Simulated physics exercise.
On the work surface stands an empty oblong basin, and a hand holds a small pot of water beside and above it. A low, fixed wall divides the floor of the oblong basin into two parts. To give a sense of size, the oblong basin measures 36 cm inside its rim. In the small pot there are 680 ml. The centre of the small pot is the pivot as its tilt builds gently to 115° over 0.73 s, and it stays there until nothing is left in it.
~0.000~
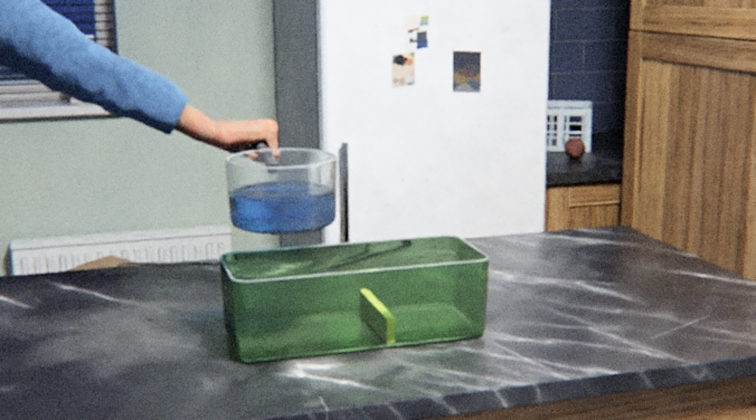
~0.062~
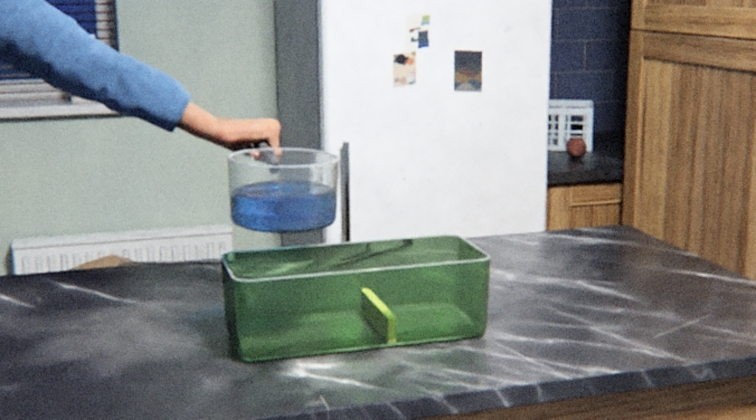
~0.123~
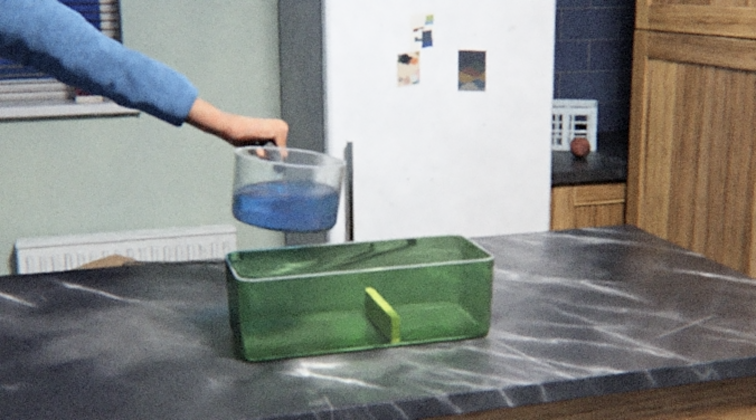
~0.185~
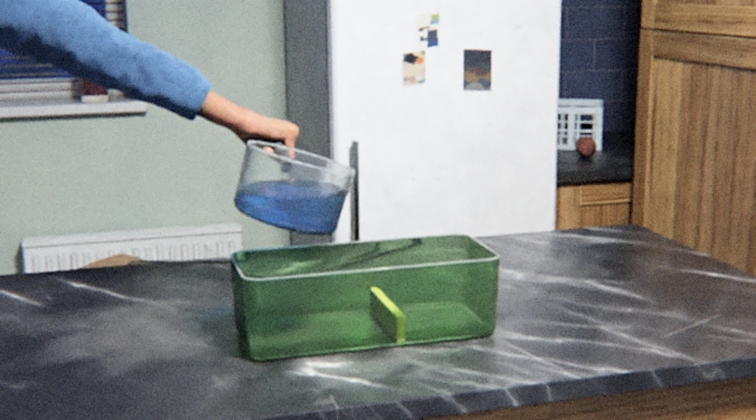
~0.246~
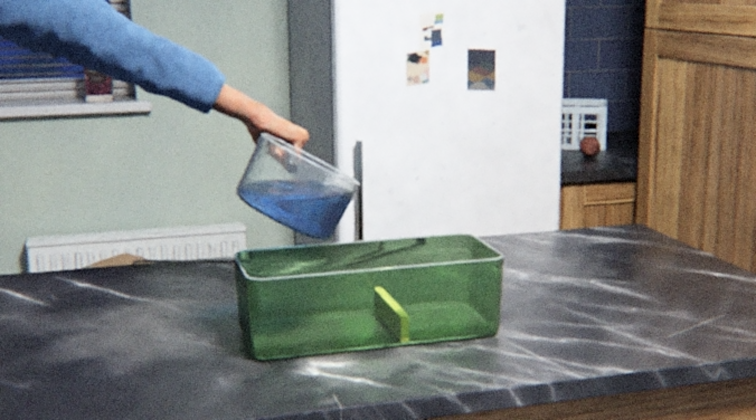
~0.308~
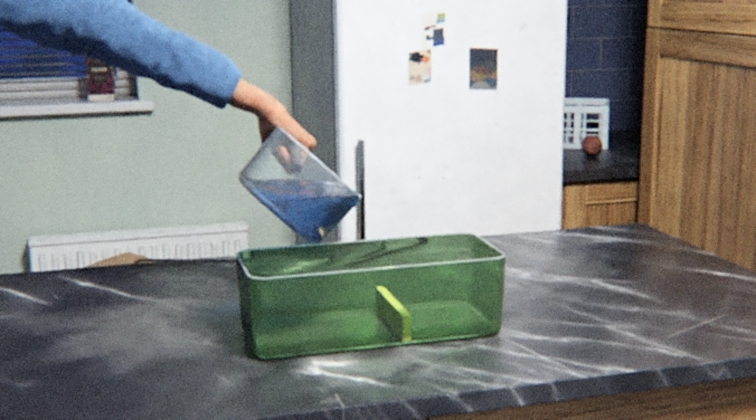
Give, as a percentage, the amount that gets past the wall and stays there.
Past the wall: About 16 %.
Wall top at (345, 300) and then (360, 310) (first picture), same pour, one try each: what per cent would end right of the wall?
I'd put it at about 65 per cent for the first and about 45 per cent for the second.
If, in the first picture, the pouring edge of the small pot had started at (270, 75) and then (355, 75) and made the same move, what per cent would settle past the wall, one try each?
The first try gives around 15 percent, the second around 70 percent.
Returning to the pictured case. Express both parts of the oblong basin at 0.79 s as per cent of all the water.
About 76 left, about 12 right.
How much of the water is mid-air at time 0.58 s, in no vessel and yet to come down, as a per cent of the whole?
Around 22 percent.
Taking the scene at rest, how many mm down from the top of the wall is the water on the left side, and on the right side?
Looks like roughly 20 mm on the left and roughly 32 mm on the right.
Then, 0.58 s in, the tilt is 104° and 30 per cent is still to pour, 42 is left of the wall and 7 right of it.
Then, 0.79 s in, the tilt is 115° and 5 per cent is still to pour, 76 is left of the wall and 12 right of it.
Then, 1.00 s in, the tilt is 115° and 0 per cent is still to pour, 81 is left of the wall and 16 right of it.
Then, 1.23 s in, the tilt is 115° and 0 per cent is still to pour, 81 is left of the wall and 16 right of it.
Finally, 81 per cent lies left of the wall, 16 right of it and 2 outside.
